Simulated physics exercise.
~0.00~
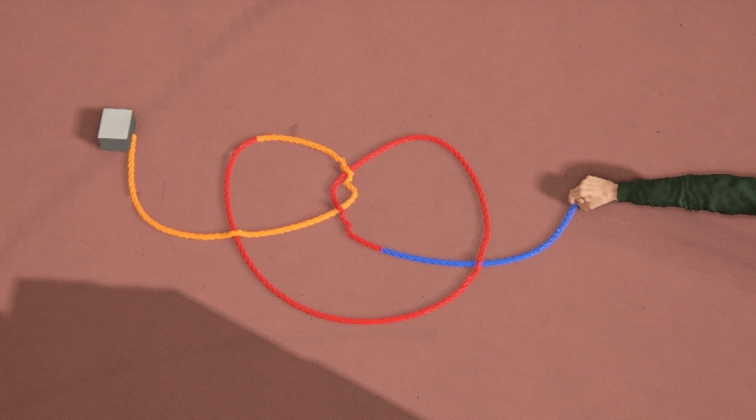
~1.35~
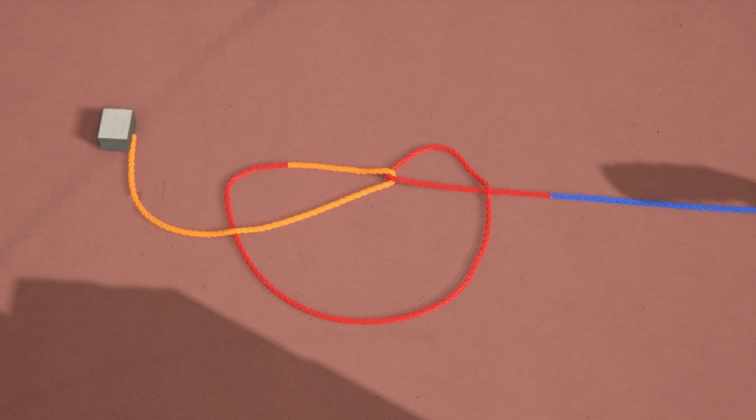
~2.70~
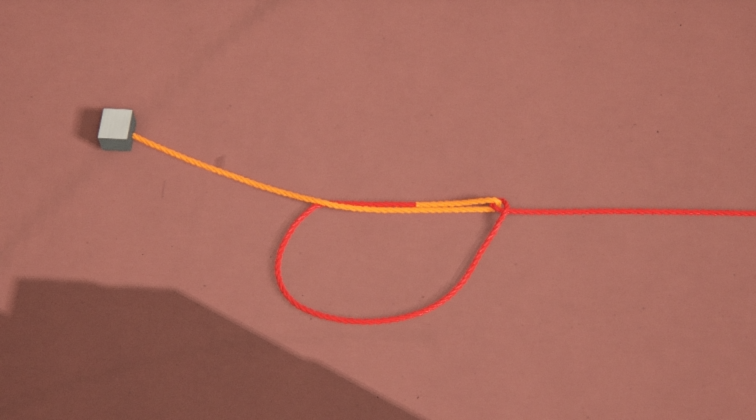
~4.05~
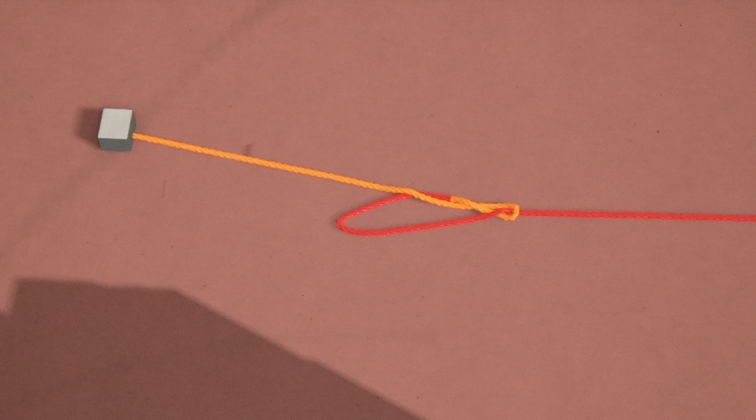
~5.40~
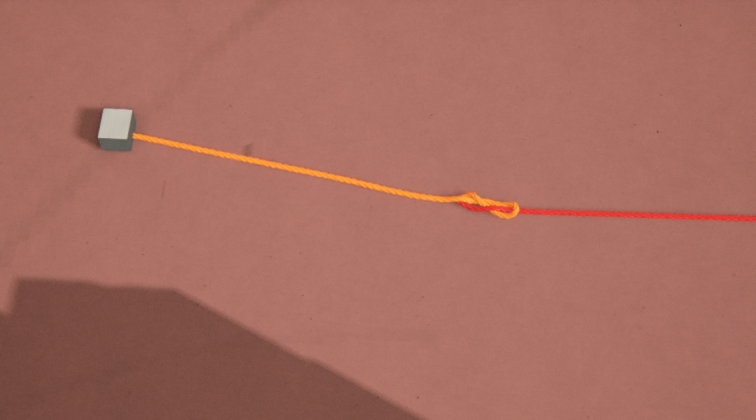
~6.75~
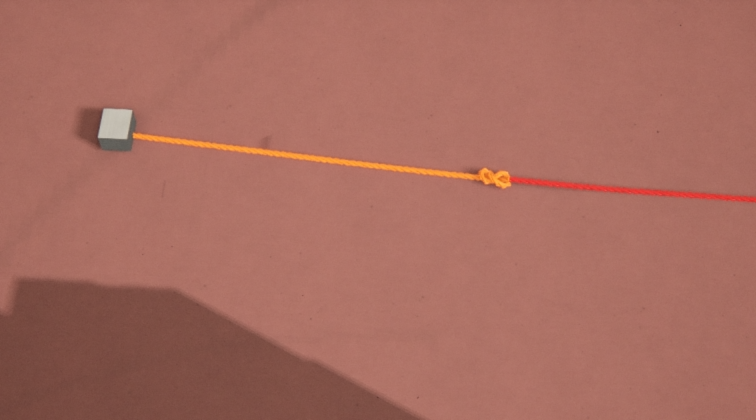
At first, a rope coloured orange, red and blue lies in loose, overlapping loops on a reddish floor, its left end attached to a small grey block while a hand in a dark green sleeve holds the blue end. The hand pulls that end away to the right and leaves view, drawing the blue section out straight. The loops narrow, and a single red loop hangs below the stretched line. That loop shrinks into a thin sliver, then closes into a twisted tangle. Finally, the rope stretches nearly straight from the block, with a small, tight orange knot left in it.
